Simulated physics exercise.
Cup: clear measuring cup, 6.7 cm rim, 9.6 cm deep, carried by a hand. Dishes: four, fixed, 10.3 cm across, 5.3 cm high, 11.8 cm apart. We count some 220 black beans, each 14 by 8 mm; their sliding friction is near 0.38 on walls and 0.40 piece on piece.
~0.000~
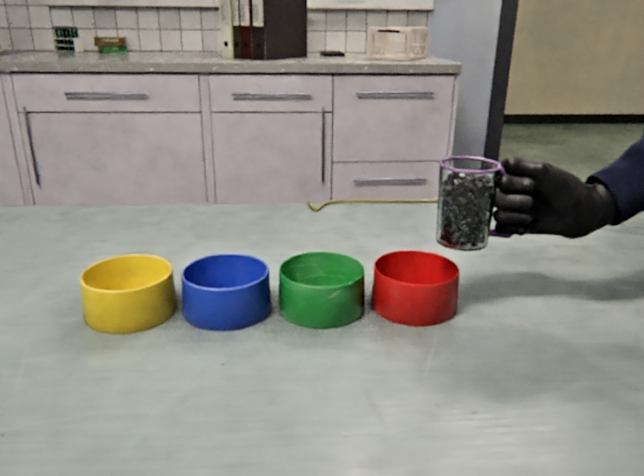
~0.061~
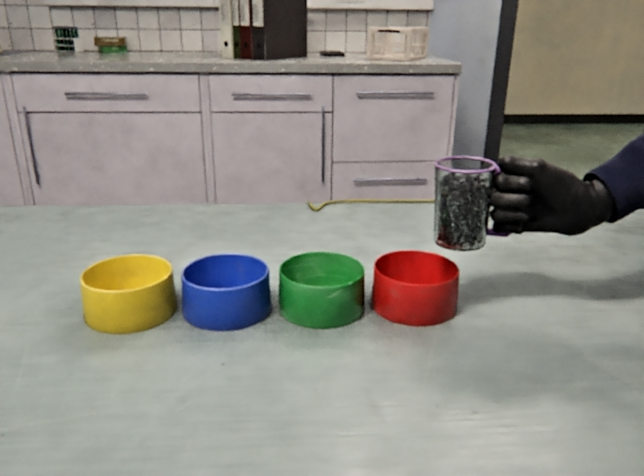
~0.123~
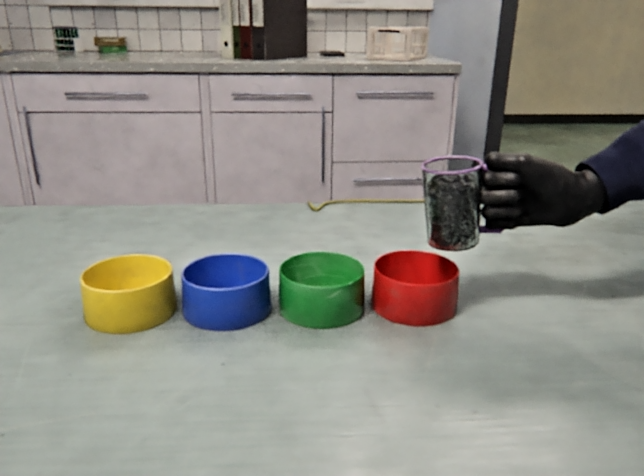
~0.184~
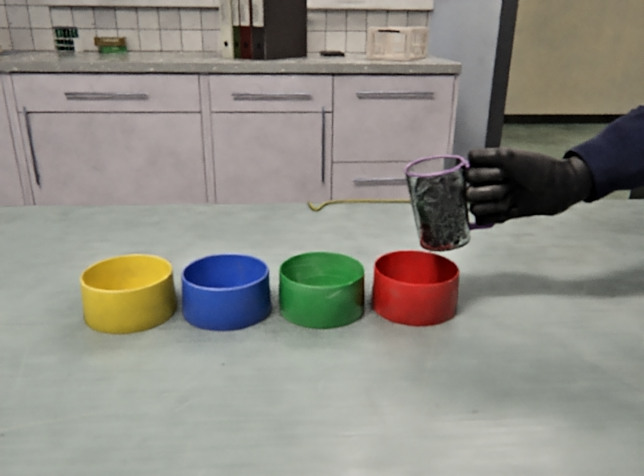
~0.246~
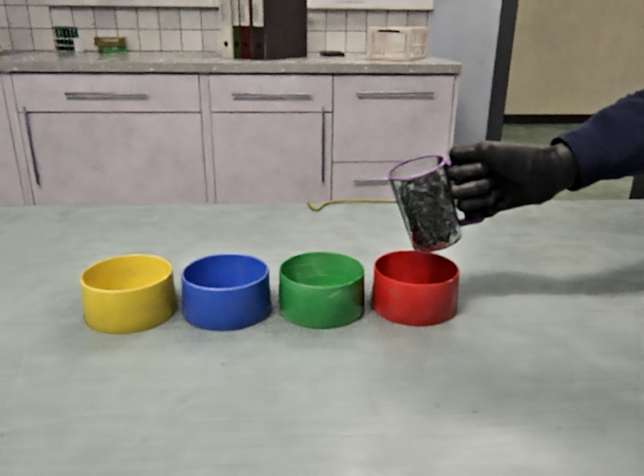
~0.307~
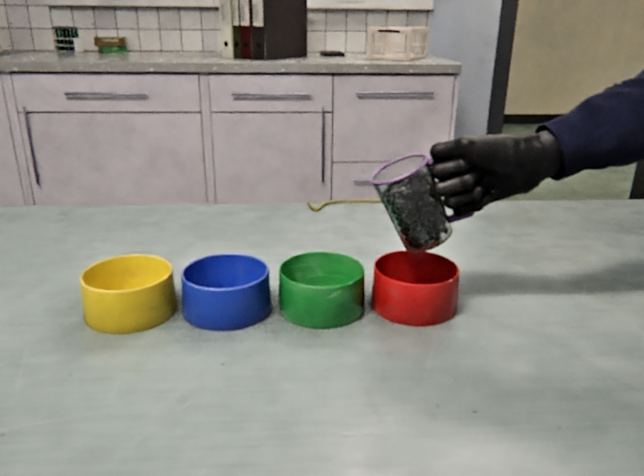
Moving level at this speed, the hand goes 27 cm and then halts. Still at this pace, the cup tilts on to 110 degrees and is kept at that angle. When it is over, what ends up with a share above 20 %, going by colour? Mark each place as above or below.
Marks: Red dish below, blue dish above, green dish below, yellow dish below, counter above.
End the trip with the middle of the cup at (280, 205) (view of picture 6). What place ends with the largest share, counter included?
That'd be blue, it takes the most.
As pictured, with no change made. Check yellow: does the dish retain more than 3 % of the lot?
Yellow yes.
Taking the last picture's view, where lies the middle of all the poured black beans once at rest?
Centre at rest, approx.: (202, 302) px.
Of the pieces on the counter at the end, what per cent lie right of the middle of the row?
0 percent.
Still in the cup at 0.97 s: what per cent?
It works out to about 100 per cent of the load.
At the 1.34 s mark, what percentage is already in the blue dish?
Close to 35 percent of the load.
After 0.71 s, tilt 67 degrees; cup holds 100 %.
After 0.97 s, tilt 93 degrees; cup holds 100 %.
Then, at 1.34 s, tilt 110 degrees; cup holds 35 %, blue 35 %, yellow 5 %.
In the end, at 2.6 s, red 0 %, blue 60 %, green 0 %, yellow 10 %, counter 30 %.
